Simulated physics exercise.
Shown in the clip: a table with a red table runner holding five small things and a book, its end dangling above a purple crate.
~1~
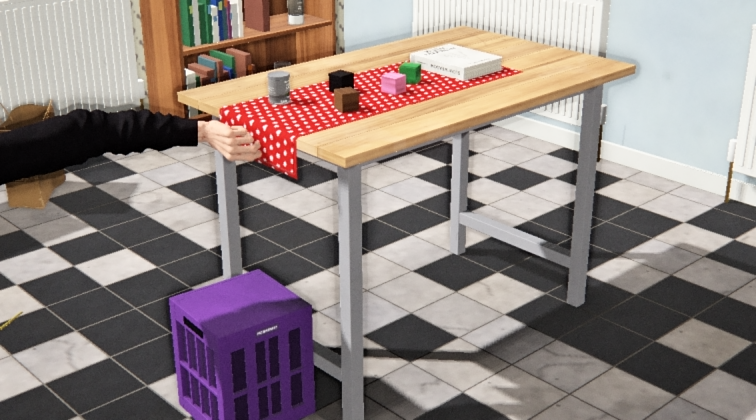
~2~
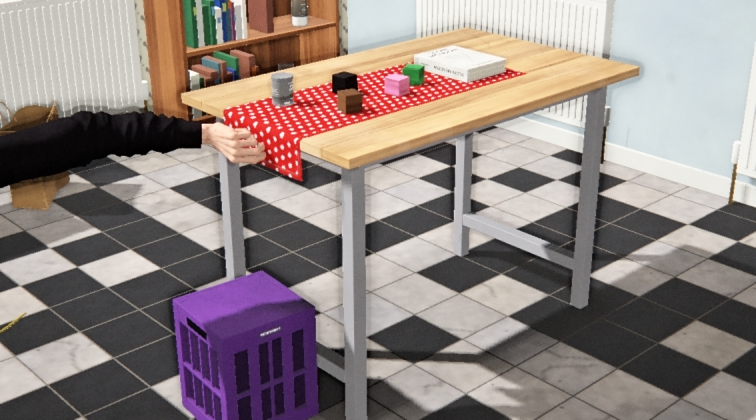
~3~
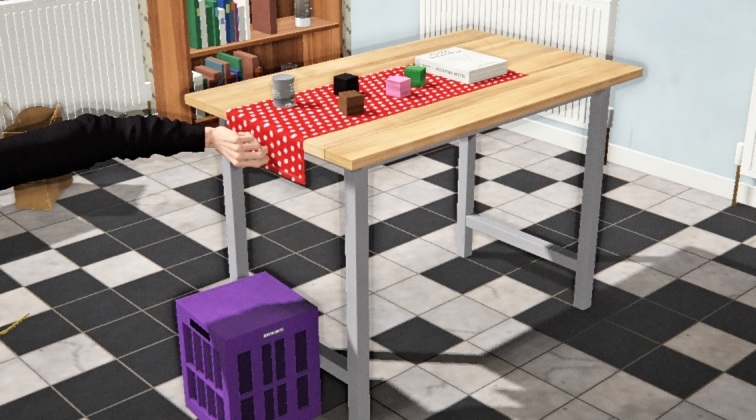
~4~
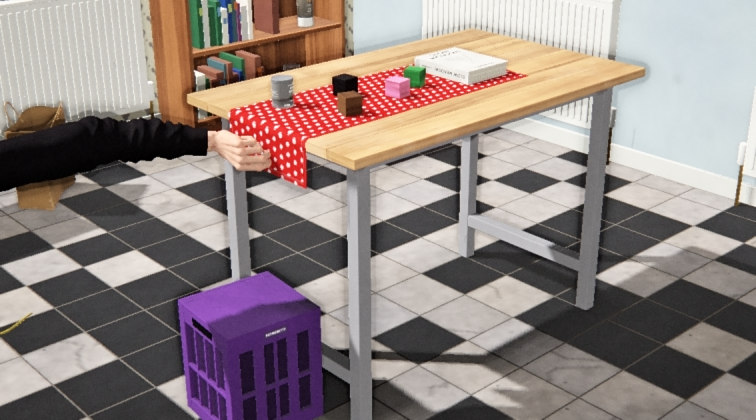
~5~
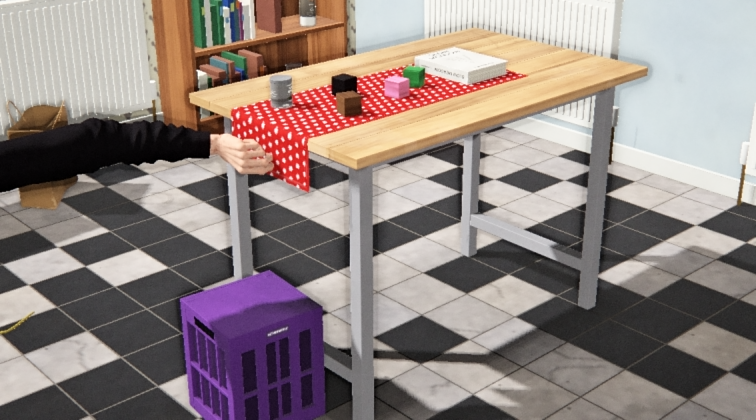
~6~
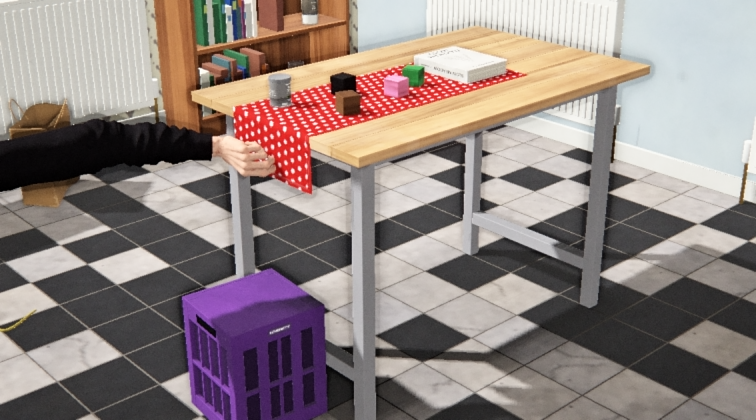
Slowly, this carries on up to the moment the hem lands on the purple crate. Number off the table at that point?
Three.
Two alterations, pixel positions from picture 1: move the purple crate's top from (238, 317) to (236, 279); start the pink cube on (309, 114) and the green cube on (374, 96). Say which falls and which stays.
In the end the pink cube is no longer on top and the green cube is still on top.
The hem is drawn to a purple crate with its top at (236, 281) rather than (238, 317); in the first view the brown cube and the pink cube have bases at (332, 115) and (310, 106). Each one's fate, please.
Result: Brown cube gone, pink cube gone.
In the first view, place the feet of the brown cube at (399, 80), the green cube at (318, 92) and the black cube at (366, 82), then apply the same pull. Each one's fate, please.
In the end the brown cube rides it out, while the green cube gets dislodged and the black cube rides it out.
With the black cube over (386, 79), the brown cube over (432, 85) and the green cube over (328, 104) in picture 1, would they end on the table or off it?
Black cube stays, brown cube stays, green cube gone.
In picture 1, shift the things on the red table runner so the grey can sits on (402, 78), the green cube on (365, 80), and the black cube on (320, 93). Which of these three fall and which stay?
Here's how it goes: The grey can remains in place, the green cube remains in place and the black cube leaves the top.
Soon after, hem near (273, 214); all still up.
Then, hem near (274, 270); grey can and brown cube gone.
Further on, hem on the crate; grey can, brown cube and black cube gone.
At rest, hem on the crate; grey can, brown cube and black cube gone. The answer is three.
